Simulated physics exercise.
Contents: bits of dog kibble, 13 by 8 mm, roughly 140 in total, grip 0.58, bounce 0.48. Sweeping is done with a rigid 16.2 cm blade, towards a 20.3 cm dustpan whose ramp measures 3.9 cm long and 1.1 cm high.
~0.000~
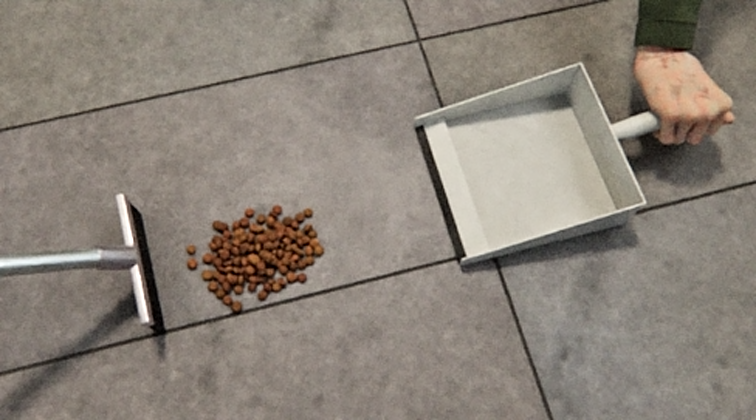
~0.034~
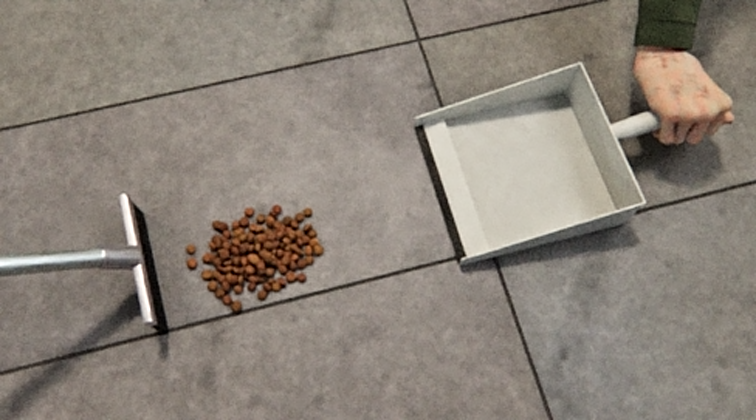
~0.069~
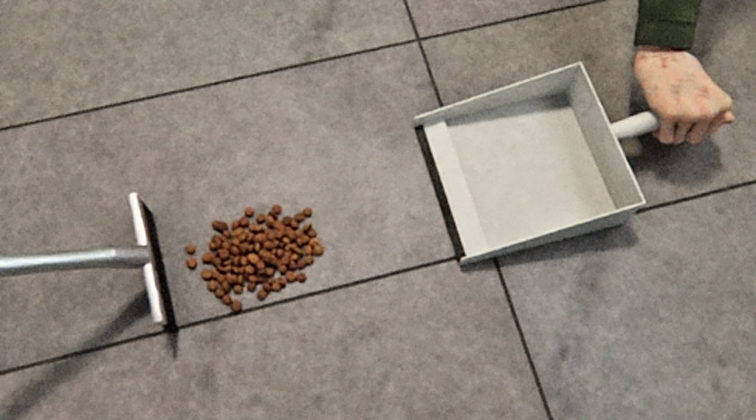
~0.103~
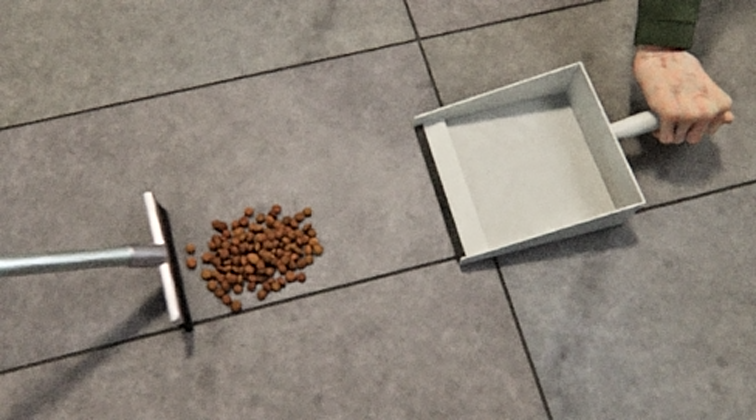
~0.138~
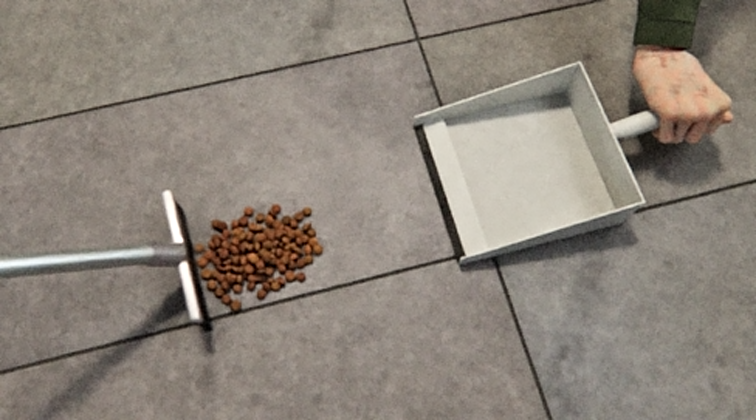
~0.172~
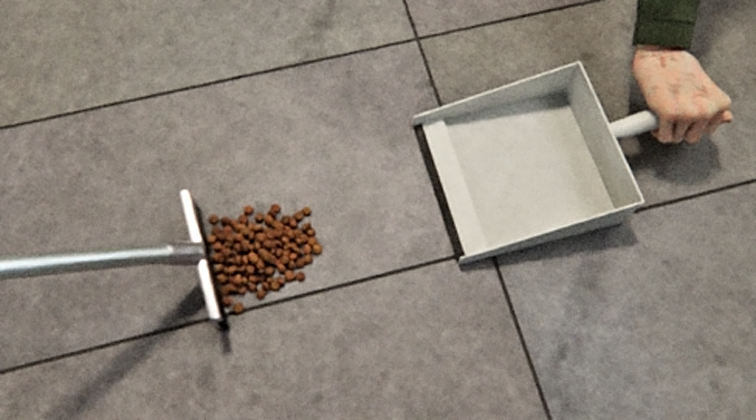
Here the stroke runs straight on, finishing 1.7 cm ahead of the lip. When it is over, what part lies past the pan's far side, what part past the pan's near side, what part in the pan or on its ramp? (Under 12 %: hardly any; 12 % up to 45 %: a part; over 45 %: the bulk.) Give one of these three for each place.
Past the pan's far side: Hardly any; past the pan's near side: A part; in the pan or on its ramp: A part.
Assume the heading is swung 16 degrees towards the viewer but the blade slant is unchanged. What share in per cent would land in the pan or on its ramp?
Around 0 %.
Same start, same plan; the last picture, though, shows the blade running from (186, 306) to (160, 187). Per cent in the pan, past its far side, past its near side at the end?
Pan: 40, far side: 0, near side: 0.
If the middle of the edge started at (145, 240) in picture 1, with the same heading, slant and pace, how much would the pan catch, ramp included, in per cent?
35 %.
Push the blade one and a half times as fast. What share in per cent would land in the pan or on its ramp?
I'd put it at roughly 30 per cent.
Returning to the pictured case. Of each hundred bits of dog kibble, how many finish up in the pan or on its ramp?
About 25 per cent.
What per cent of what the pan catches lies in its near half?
I'd put it near 90 per cent.
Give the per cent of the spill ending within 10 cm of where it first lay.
The figure is some 10 percent.
After 0.39 s, middle of the blade 16 cm from the lip; 0 % over the lip, far side 0 %, near side 5 %.
Then, at 0.54 s, middle of the blade 7 cm from the lip; 0 % over the lip, far side 0 %, near side 15 %.
After 0.81 s, middle of the blade 2 cm from the lip; 25 % over the lip, far side 0 %, near side 20 %.
At rest (1.3 s), far side 0 %, near side 20 %, pan 25 %, in front of the lip or behind the blade 55 %.
